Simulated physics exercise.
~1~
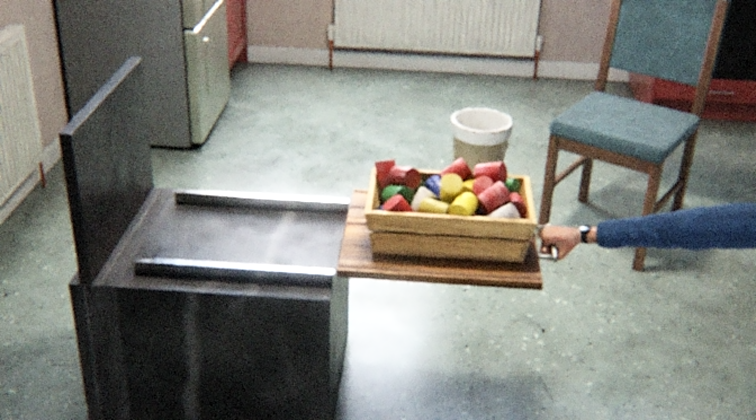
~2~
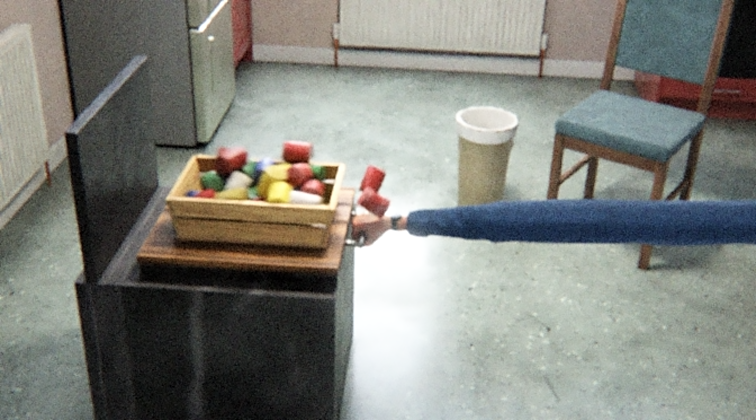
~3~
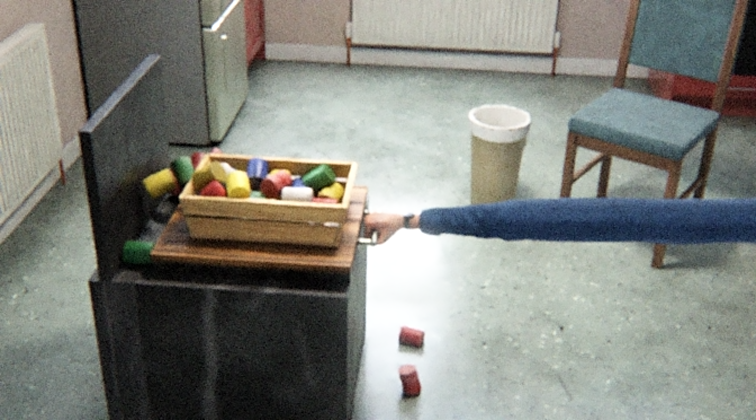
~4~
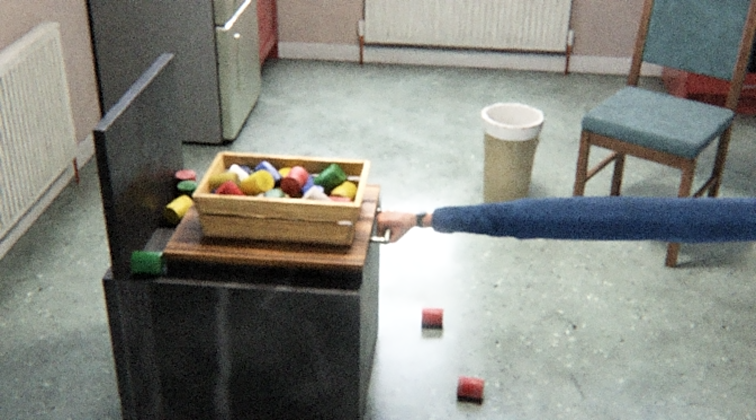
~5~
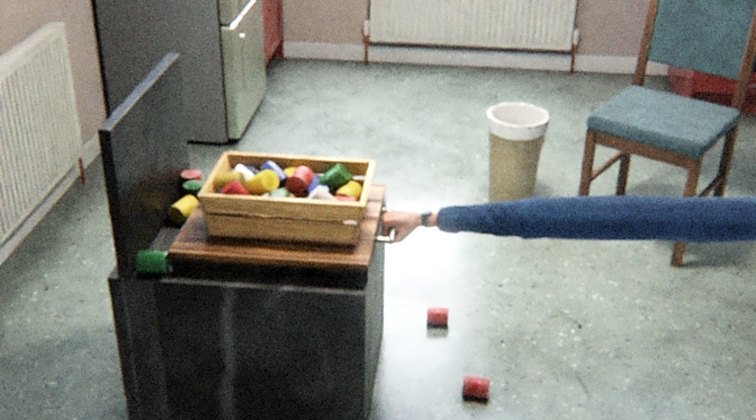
A wooden shelf carrying a basket of colourful spice jars is pushed left into its dark unit by a hand on the handle, and several jars tumble out, some beside the back panel and two red ones onto the floor, where they lie as the basket rests upright.
